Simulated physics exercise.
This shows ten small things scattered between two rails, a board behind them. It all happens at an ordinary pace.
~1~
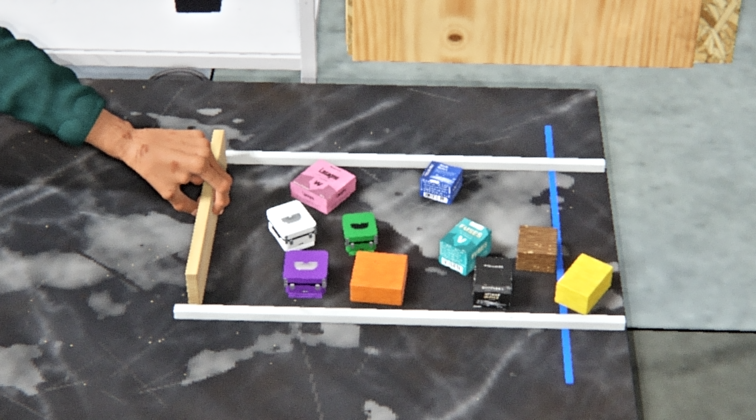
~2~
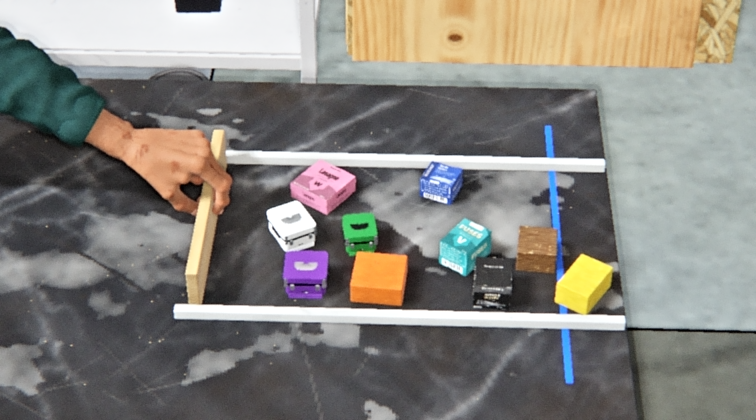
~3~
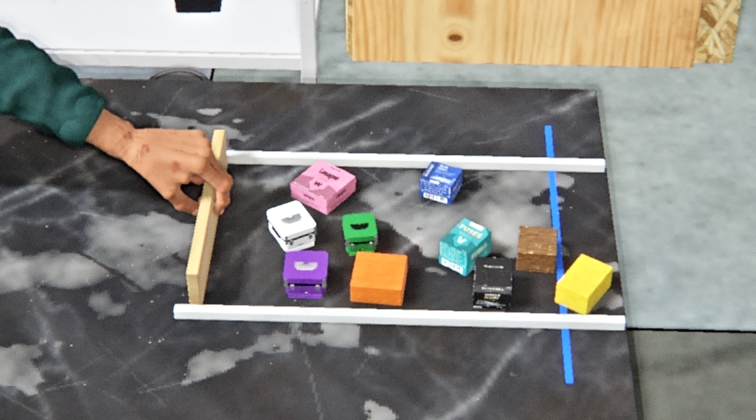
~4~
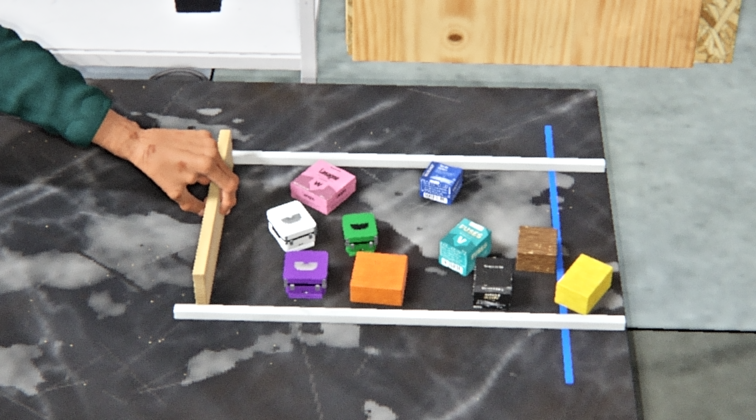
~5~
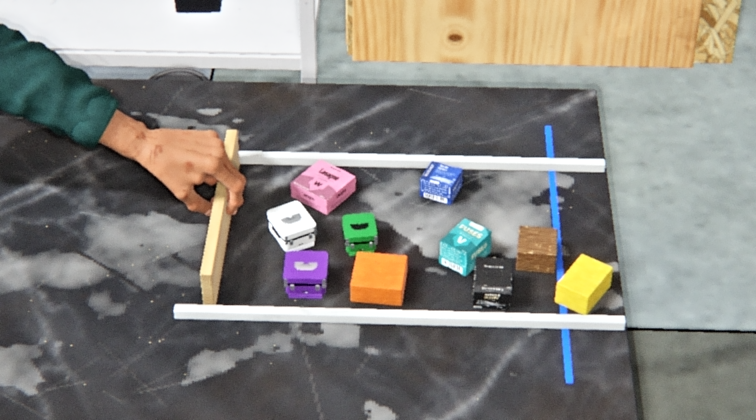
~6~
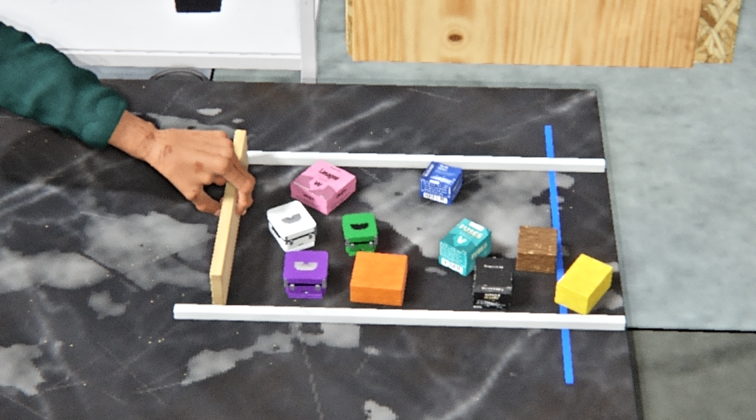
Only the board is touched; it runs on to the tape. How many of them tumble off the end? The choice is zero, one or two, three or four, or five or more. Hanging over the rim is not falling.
Outcome: The number that fall off is five or more.
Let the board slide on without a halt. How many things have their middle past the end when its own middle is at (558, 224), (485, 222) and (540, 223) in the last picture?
The counts: 6, 1 and 4.
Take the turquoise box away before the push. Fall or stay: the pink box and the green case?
The pink box holds on, the green case stays on.
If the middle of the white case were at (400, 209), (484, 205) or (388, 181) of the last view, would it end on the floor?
In turn it survives; holds on; tumbles off.
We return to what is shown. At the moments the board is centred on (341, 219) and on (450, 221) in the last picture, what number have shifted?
First 5, then 10.
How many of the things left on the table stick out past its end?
The number is 1.
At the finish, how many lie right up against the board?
That makes 3.
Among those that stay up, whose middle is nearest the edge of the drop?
The green case ends nearest.
Early on, none off yet; yellow block at rest near (584, 285); brown block at rest near (537, 249); black box at rest near (493, 284).
Finally, the number that fall off is five or more; lost, orange block, blue box, turquoise box, black box, brown block and yellow block.
